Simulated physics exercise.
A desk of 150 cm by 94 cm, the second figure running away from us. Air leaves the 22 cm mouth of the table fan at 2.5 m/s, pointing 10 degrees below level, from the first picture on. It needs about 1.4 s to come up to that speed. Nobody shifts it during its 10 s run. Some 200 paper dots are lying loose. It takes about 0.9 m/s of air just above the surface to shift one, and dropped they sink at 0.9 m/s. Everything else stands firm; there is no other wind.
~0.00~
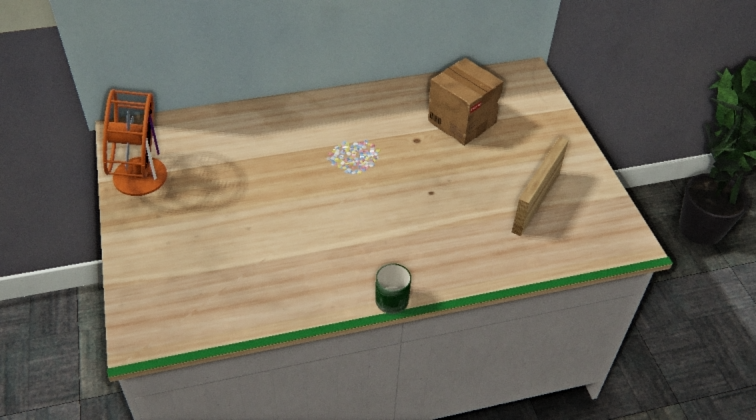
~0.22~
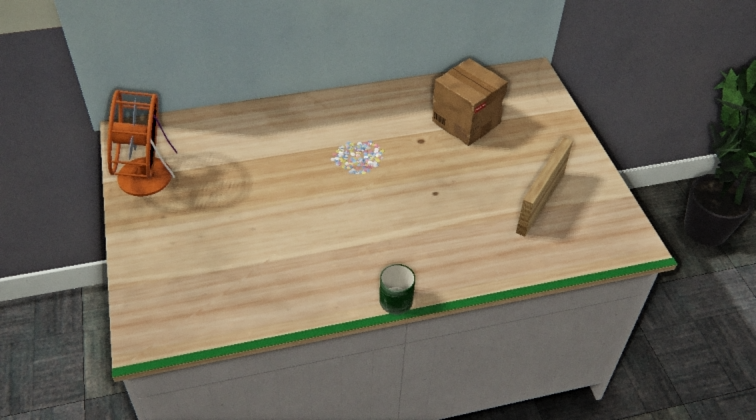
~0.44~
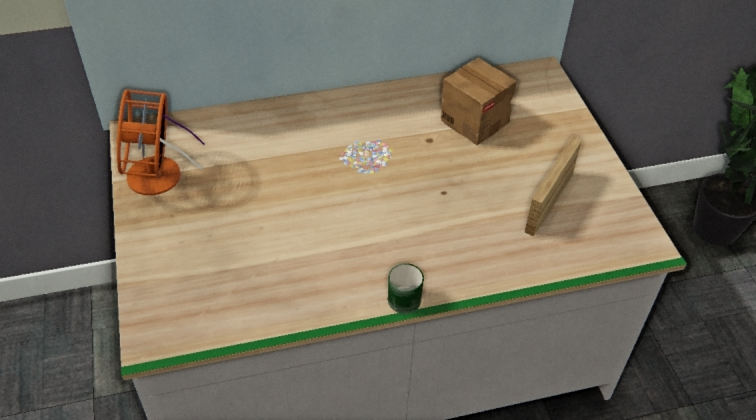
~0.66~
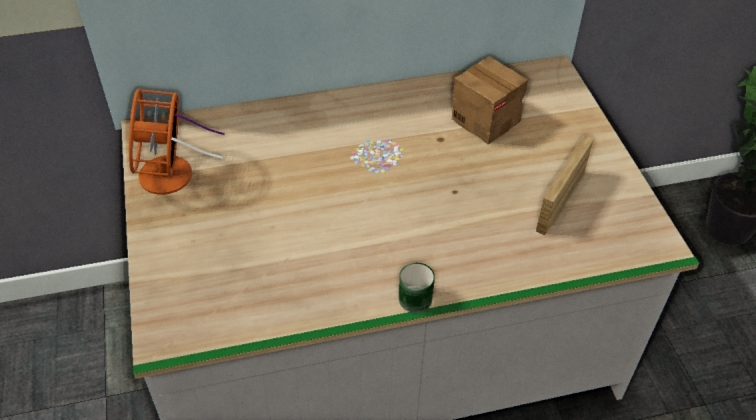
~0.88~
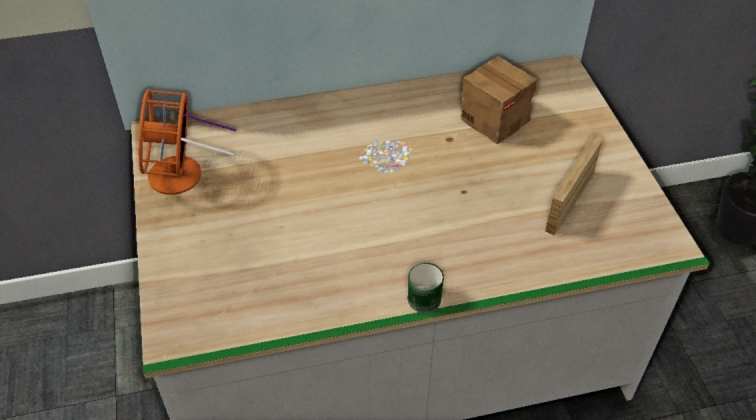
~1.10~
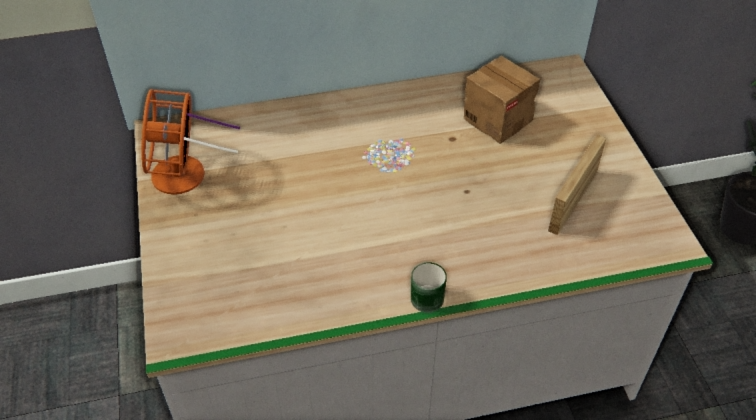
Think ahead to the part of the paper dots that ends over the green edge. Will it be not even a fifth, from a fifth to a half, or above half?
The share over the green edge is not even a fifth.
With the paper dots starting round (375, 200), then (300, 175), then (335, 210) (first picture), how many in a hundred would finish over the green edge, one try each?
In turn about 80 %, 40 %, 100 %.
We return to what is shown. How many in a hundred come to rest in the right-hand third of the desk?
About 4 %.
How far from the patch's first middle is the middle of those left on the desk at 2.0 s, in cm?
Roughly 50 cm.
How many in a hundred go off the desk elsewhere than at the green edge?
Near 100 %.
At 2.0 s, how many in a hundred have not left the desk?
Near 60 %.
After 2.0 s, 100 % are on the move or not yet settled, 0 % are over the green edge; the middle of those still in play is near (609, 141).
After 3.2 s, 20 % are on the move or not yet settled, 0 % are over the green edge; the middle of those still in play is near (511, 150).
After 5.5 s, 8 % are on the move or not yet settled, 0 % are over the green edge.
After 10.0 s, at the end, 1 % are over the green edge.
